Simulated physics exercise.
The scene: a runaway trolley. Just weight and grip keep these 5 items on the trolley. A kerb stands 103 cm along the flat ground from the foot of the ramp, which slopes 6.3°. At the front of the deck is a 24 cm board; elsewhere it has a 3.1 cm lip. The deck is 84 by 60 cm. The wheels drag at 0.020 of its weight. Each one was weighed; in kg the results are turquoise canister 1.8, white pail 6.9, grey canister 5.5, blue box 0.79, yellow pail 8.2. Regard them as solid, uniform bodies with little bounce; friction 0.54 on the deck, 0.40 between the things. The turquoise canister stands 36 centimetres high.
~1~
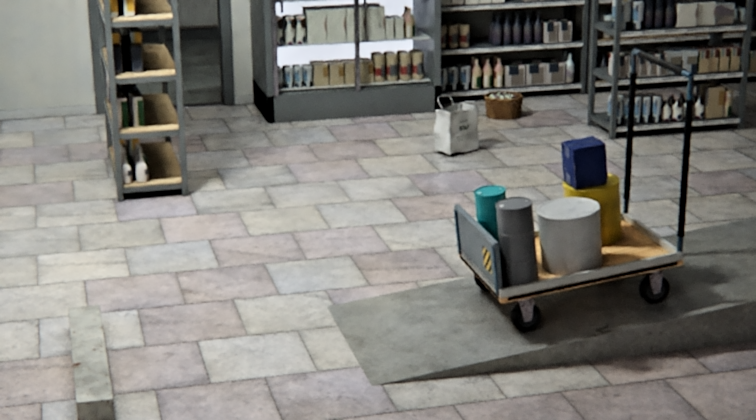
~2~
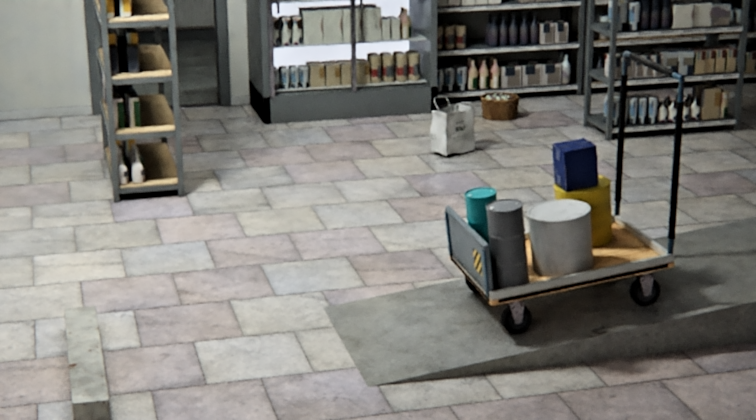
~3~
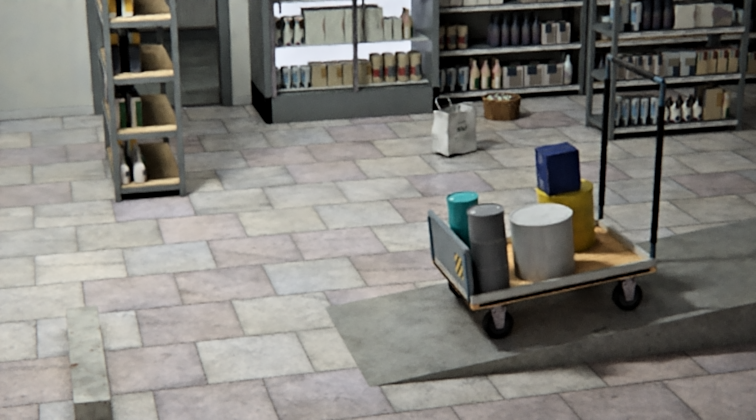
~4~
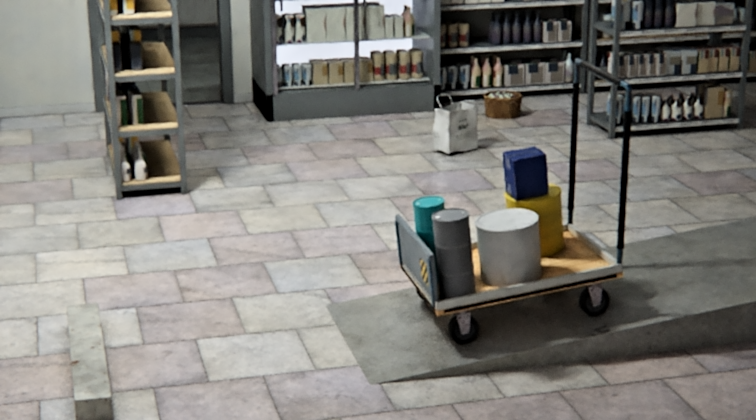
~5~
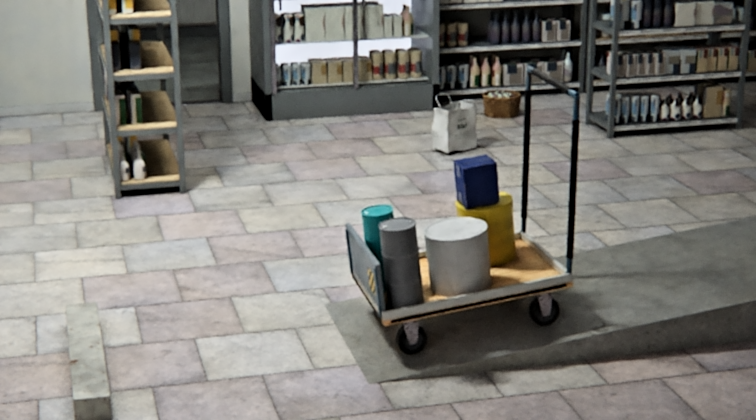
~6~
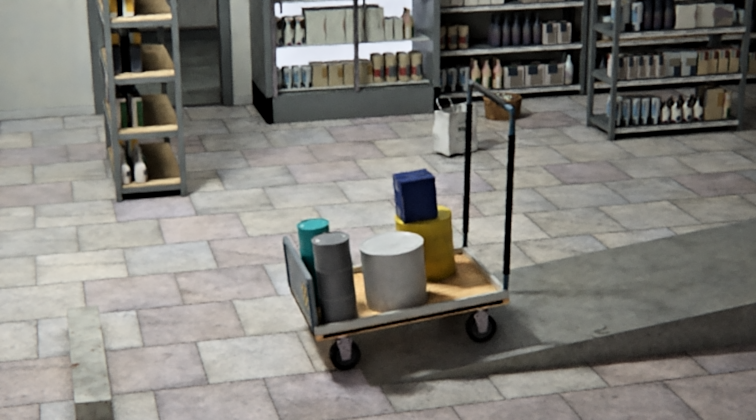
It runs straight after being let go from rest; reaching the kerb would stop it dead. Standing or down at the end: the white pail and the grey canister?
White pail: Standing, grey canister: Standing.
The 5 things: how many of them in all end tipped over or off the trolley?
Total count: 0.
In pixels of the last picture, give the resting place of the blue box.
(178, 225), roughly.
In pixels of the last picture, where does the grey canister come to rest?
Roughly at pixel (111, 301).
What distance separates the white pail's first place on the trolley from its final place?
Around 10 centimetres.
Then, 0.40 s past the last view, 38 cm left to run.
Then, 0.80 s past the last view, trolley at the kerb; white pail shifted 7 cm near (167, 300); grey canister shifted 3 cm near (111, 301); blue box shifted 8 cm.
Then, 0.90 s past the last view, trolley at the kerb; white pail shifted 10 cm near (160, 300); grey canister shifted 3 cm near (111, 301); blue box shifted 14 cm.
Finally, not toppled but over 10 cm from the start, blue box and yellow pail; the other 3 still in place (within 10 cm). Final places as that camera would see them, white pail near (160, 300), grey canister near (111, 301).
